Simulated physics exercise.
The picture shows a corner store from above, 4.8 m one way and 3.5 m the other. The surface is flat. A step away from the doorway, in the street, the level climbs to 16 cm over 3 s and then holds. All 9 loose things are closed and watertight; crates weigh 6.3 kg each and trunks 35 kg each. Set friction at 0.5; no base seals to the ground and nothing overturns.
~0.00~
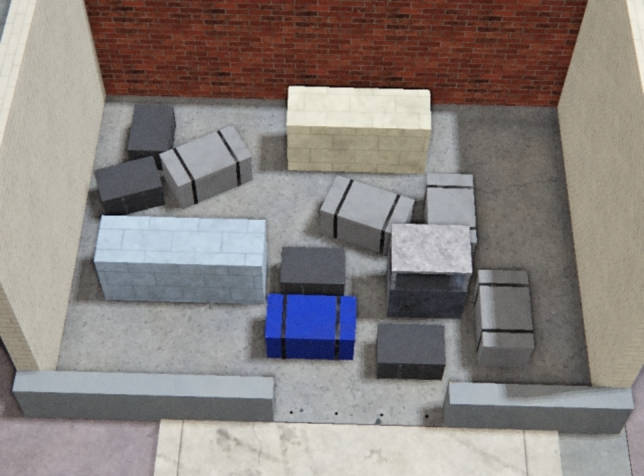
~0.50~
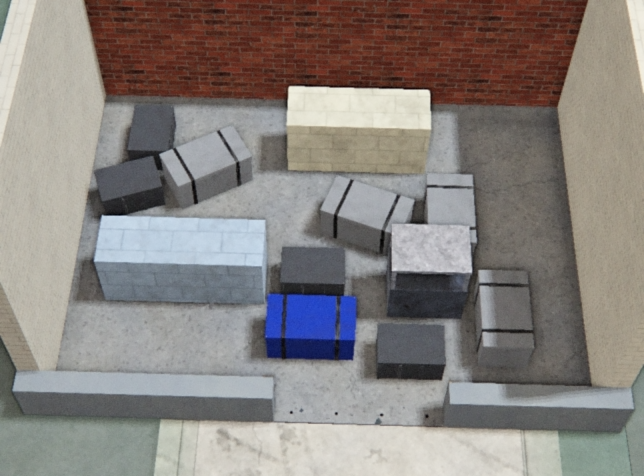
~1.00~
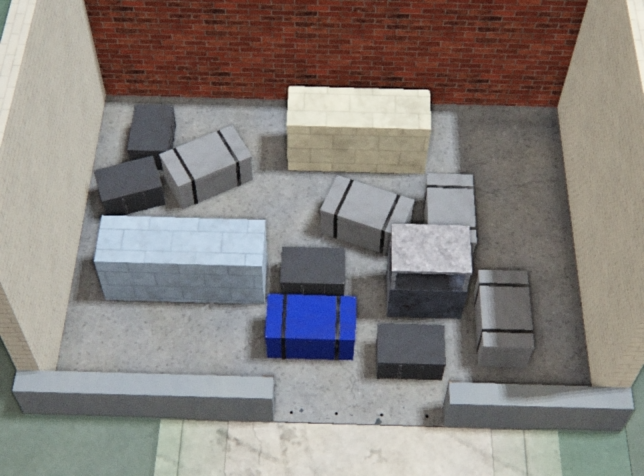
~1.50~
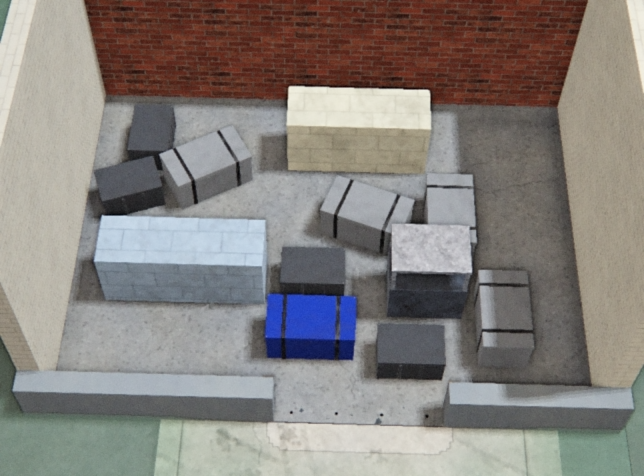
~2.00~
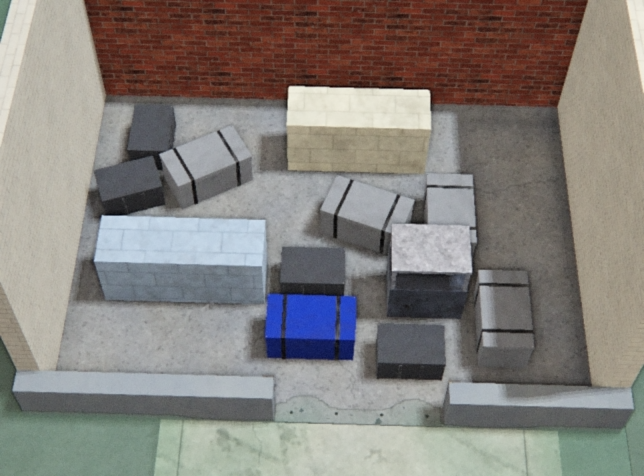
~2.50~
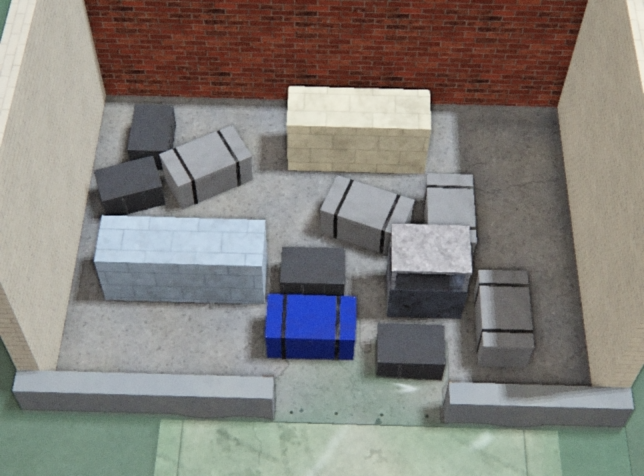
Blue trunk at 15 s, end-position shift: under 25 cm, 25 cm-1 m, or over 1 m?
I expect it ends up well away.
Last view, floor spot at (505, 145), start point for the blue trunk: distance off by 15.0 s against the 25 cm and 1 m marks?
Short answer, it keeps close to its start.
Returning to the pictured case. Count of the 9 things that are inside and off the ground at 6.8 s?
Of them, 1.
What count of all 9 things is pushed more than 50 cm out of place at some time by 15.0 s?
I count 8 of them.
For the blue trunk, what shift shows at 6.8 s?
Displacement near 60 cm.
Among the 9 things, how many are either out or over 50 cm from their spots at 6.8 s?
It comes to 2.
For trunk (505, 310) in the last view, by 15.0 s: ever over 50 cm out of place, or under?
Below.
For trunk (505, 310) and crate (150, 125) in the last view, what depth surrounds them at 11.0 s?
Depths: Near 6 cm, then near 7 cm.
After 3.5 s the blue trunk is near (311, 315), 0.0 m from its start, aground; 0 afloat.
After 6.8 s the blue trunk is near (291, 267), 0.6 m from its start, aground; 1 afloat.
After 11.0 s the blue trunk is near (261, 194), 1.4 m from its start, aground; 4 afloat.
After 15.0 s the blue trunk is near (172, 165), 2.2 m from its start, afloat; 9 afloat.
